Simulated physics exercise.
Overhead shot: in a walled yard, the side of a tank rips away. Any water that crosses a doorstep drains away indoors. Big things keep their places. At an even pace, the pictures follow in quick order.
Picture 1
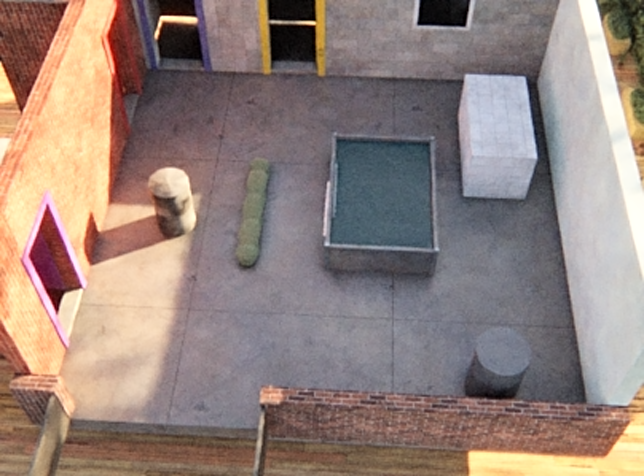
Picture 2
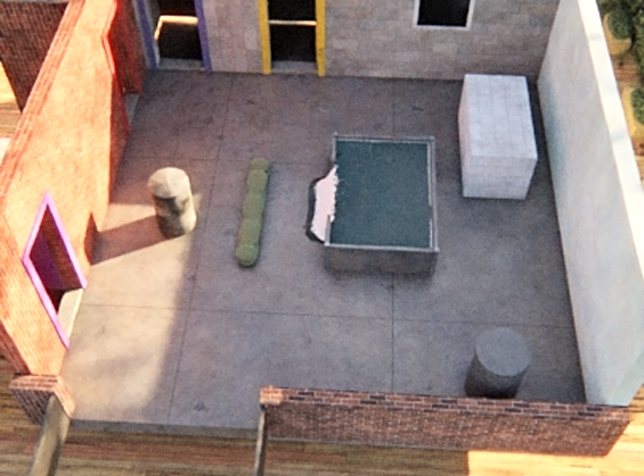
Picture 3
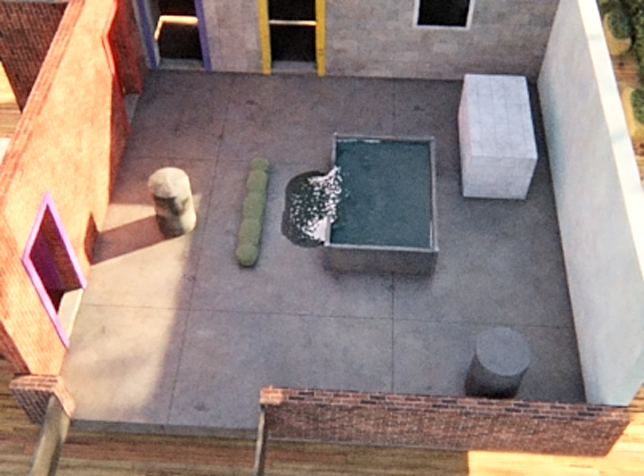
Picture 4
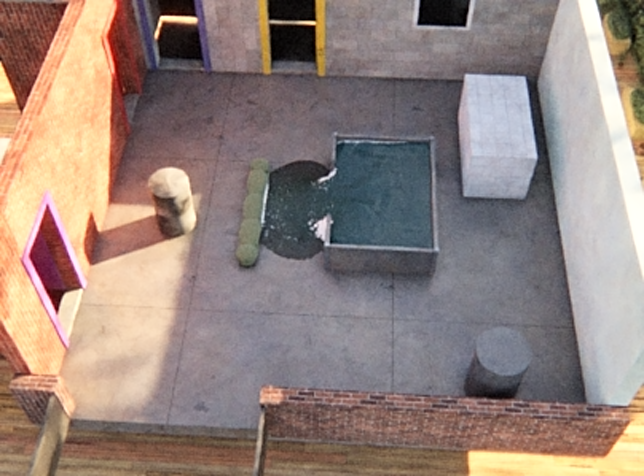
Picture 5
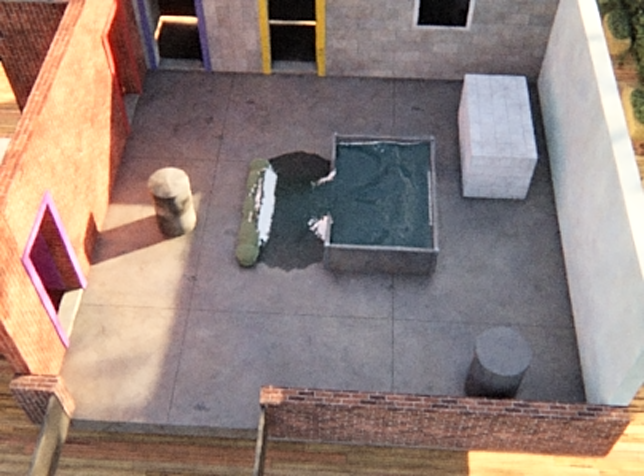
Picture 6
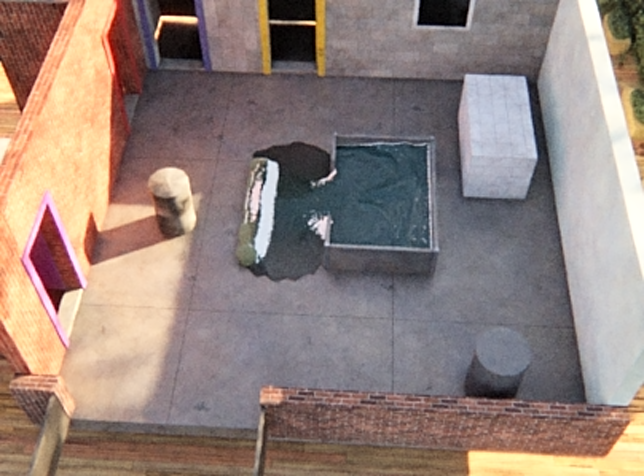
To begin with, dark water sits still in a square tank in a walled yard, seen from above. The tank's left side rips open and water pours out leftward across the paving. It reaches a low green hedge, foams white against it, and spreads along and around it.
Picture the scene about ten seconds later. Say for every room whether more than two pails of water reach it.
In order: The purple door will most likely keep inside the limit; the blue door will most likely keep inside the limit; the red door will most likely keep inside the limit; the yellow door will most likely keep inside the limit.
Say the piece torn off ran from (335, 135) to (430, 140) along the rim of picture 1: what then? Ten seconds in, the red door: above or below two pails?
Result - red door: Beyond the limit.
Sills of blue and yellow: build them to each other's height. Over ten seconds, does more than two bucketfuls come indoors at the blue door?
I'd say blue door doesn't reach the mark.
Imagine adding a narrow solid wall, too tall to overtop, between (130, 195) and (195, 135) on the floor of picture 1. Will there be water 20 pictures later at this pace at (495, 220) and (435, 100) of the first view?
As listed: Clear, clear.
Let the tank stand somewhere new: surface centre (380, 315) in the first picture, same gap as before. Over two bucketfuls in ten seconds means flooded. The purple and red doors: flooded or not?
As I see it, the purple door gets past it and the red door stays short of it.
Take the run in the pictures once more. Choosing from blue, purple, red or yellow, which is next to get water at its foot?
That would be the yellow-painted one.
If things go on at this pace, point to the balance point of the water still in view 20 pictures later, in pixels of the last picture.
Close to (311, 210).
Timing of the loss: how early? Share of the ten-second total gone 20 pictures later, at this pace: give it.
It would be around 20 %.
A moment on, water covers 15 % of the floor; the purple door not reached, the blue door not reached, the red door not reached, the yellow door not reached.
Next, water covers 40 % of the floor; the purple door not reached, the blue door not reached, the red door not reached, the yellow door wet at the sill, nothing in.
Then, water covers 50 % of the floor; the purple door wet at the sill, nothing in, the blue door wet at the sill, nothing in, the red door wet at the sill, nothing in, the yellow door under two buckets in.
Later, water covers 60 % of the floor; the purple door wet at the sill, nothing in, the blue door under two buckets in, the red door under two buckets in, the yellow door under two buckets in.
In the end, water covers 90 % of the floor; the purple door wet at the sill, nothing in, the blue door under two buckets in, the red door under two buckets in, the yellow door under two buckets in.
